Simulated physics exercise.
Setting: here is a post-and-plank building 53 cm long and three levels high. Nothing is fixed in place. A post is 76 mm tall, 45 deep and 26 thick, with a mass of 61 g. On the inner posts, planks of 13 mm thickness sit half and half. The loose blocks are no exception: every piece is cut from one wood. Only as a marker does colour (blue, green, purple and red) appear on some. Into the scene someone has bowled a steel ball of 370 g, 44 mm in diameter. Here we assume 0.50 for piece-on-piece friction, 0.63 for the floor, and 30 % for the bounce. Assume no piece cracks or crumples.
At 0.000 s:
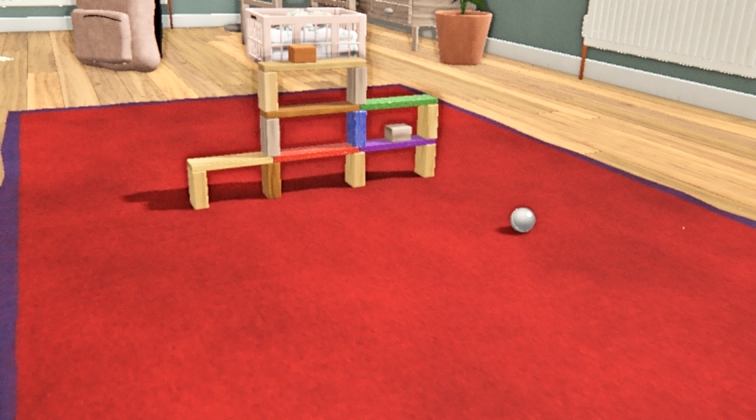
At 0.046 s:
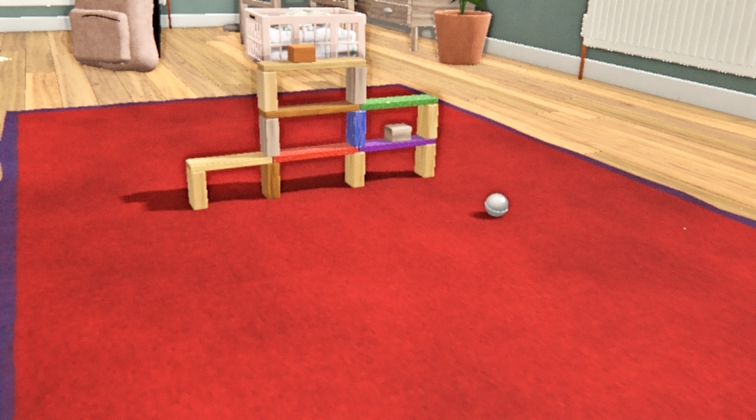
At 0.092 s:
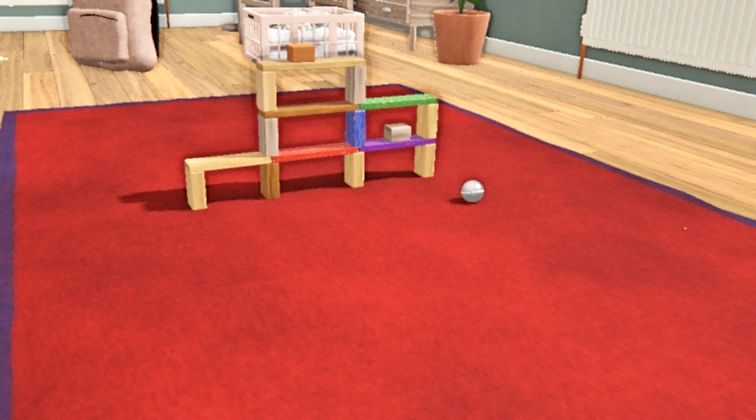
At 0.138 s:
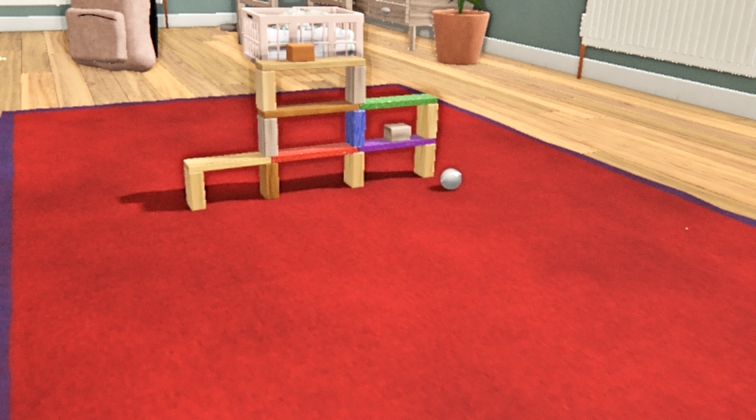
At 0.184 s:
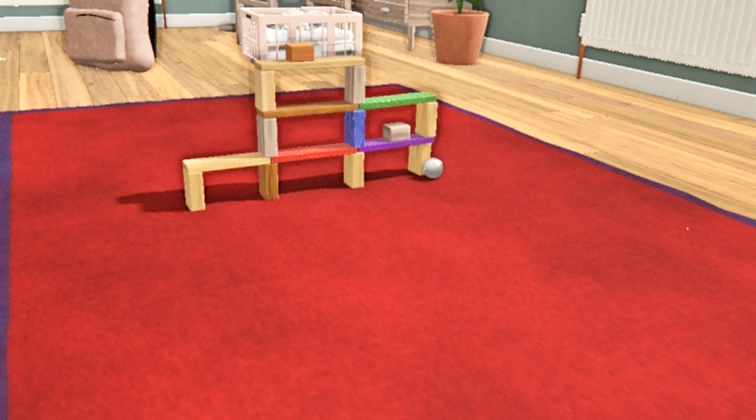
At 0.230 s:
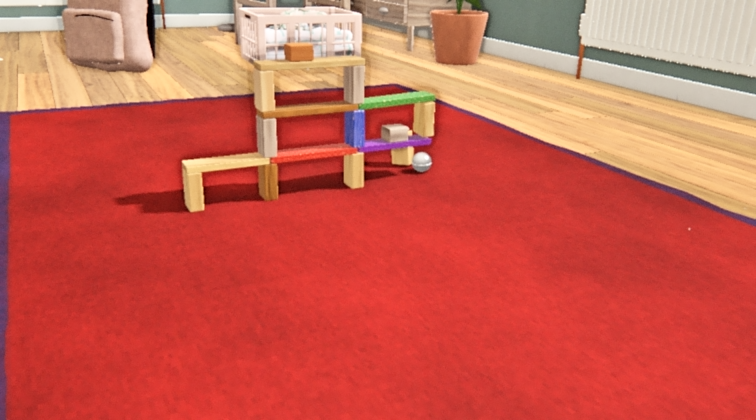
Steel ball rolling leftward across a red rug, striking the right end post of a block structure and knocking it inward.
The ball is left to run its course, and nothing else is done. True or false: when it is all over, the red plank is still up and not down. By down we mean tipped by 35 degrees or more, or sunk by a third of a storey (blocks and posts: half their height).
True.
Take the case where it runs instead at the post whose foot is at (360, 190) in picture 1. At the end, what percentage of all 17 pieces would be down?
80 percent.
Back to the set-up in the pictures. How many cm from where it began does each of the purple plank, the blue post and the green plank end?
The purple one ends around 4 cm from its start, the blue one around 2 cm and the green one around 16 cm.
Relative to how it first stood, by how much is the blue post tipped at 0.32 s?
Roughly 5°.
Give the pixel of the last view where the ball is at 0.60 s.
It sits close to pixel (362, 123).
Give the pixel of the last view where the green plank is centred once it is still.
Roughly (407, 150).
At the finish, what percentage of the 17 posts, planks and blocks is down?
Estimate: Close to 55%.
By 0.32 s, ball still moving; 5 of the 17 pieces down; red plank unmoved; purple plank tilted 26°, 36 mm lower.
By 0.60 s, ball still moving; 5 of the 17 pieces down; red plank unmoved; green plank on its side.
By 1.00 s, ball still moving; 9 of the 17 pieces down; red plank unmoved; green plank tilted 46°, 13 cm lower.
When it is over (2.5 s), ball rolling away; 9 of the 17 pieces down; red plank unmoved; green plank tilted 45°, 13 cm lower; purple plank tilted 25°, 37 mm lower. In pixels of the last frame, middles, red plank near (312, 153), green plank near (407, 150).
